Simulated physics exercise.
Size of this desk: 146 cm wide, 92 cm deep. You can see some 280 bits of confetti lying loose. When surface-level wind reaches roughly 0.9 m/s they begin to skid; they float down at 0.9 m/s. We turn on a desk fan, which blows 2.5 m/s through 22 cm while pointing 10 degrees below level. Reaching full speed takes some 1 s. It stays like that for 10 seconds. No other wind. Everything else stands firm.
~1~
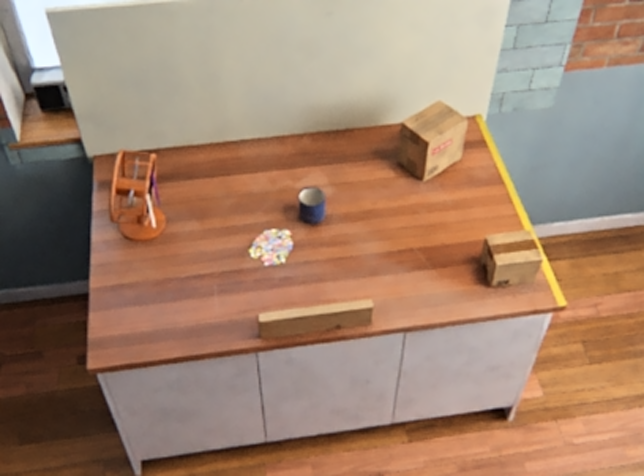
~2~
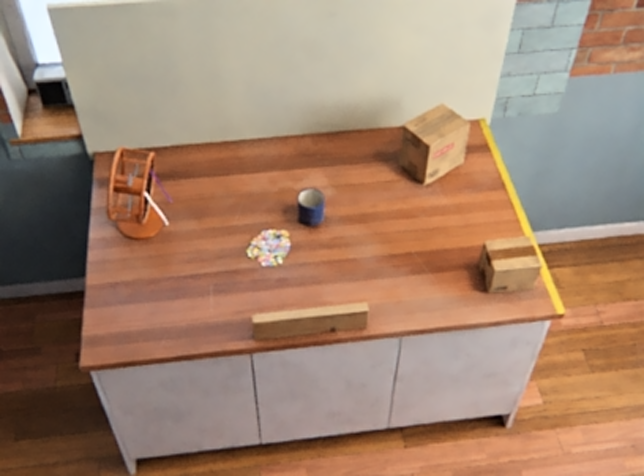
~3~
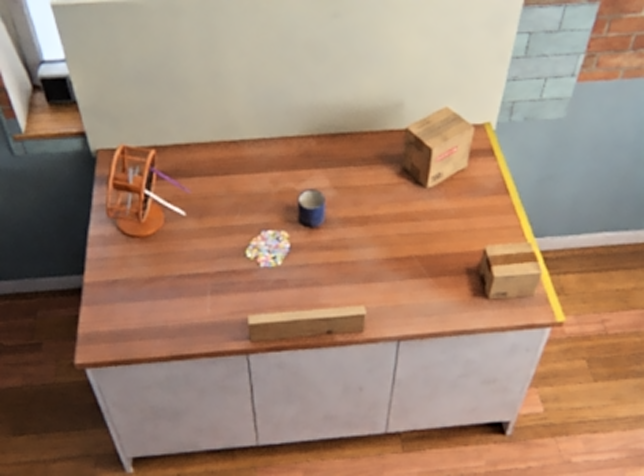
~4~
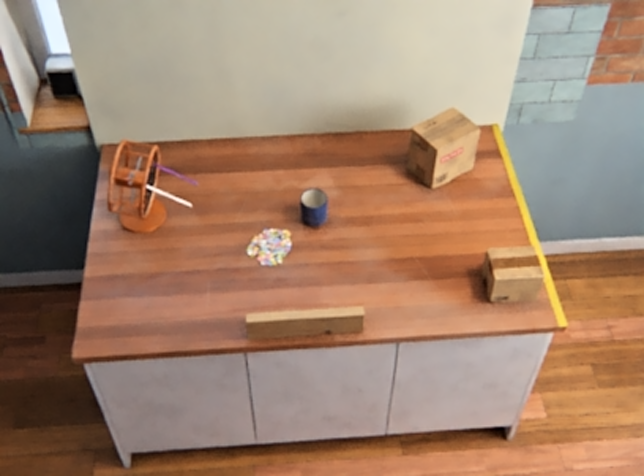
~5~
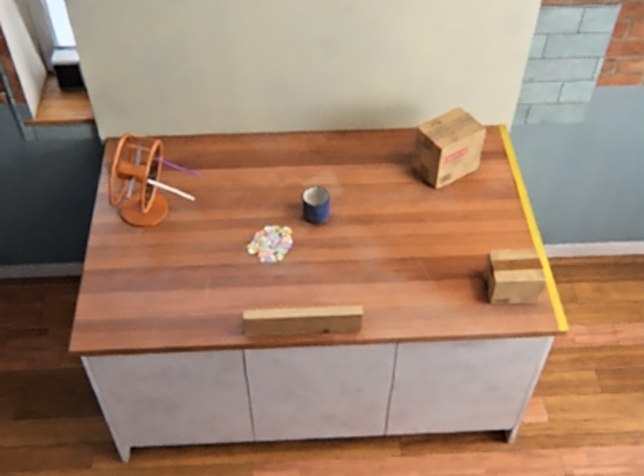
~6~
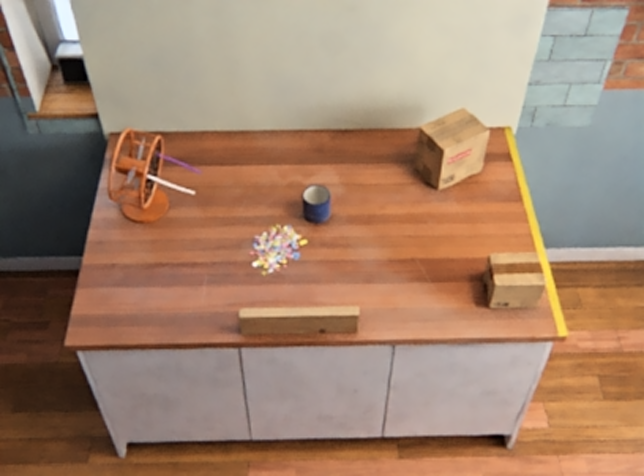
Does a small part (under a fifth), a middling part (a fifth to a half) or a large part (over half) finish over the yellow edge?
A small part.
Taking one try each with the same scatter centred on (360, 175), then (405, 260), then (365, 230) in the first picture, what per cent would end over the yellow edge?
Going through the three spots in order, you'd get 80 percent, 25 percent and 40 percent.
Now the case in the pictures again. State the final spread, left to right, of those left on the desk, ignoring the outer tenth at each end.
30 cm, give or take.
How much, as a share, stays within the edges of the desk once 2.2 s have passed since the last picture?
Estimate: Near 20 percent.
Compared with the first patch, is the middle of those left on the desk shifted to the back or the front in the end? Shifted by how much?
It shifted toward the front side by roughly 30 cm.
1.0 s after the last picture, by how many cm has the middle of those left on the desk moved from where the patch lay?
Centre offset: Approx. 45 cm.
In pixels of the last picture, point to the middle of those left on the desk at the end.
The middle lands close to (339, 323) in pixels.
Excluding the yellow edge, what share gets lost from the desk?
80 %.
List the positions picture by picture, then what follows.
The middle of the bits of confetti is near (272, 246), none has stirred yet and the mouth of the desk fan is at (134, 188), in the first picture.
The middle of the bits of confetti is near (269, 246), none has stirred yet and the yellow edge is centred on (521, 205), in the second picture.
The middle of the bits of confetti is near (269, 247), none has stirred yet, the top of a mug is at (312, 199) and the top of a board is at (307, 314), in the third picture.
The middle of the bits of confetti is near (270, 246) and none has stirred yet, in the fourth picture.
The middle of the bits of confetti is near (271, 242) and none has stirred yet, in the fifth picture.
The middle of the bits of confetti is near (278, 247), the farthest in sight from the desk fan is at (300, 253) and about 60 % have left their places, in the sixth picture.
Then, 1.0 s after the last picture, 0 % are over the yellow edge; the middle of those still in play is near (377, 322); 38 % have settled or left.
Then, 2.2 s after the last picture, 1 % are over the yellow edge; the middle of those still in play is near (365, 321); 80 % have settled or left.
Then, 4.6 s after the last picture, 1 % are over the yellow edge; the middle of those still in play is near (365, 321); 86 % have settled or left.
Then, 9.1 s after the last picture, at the end, 1 % are over the yellow edge; the middle of those still in play is near (339, 323).
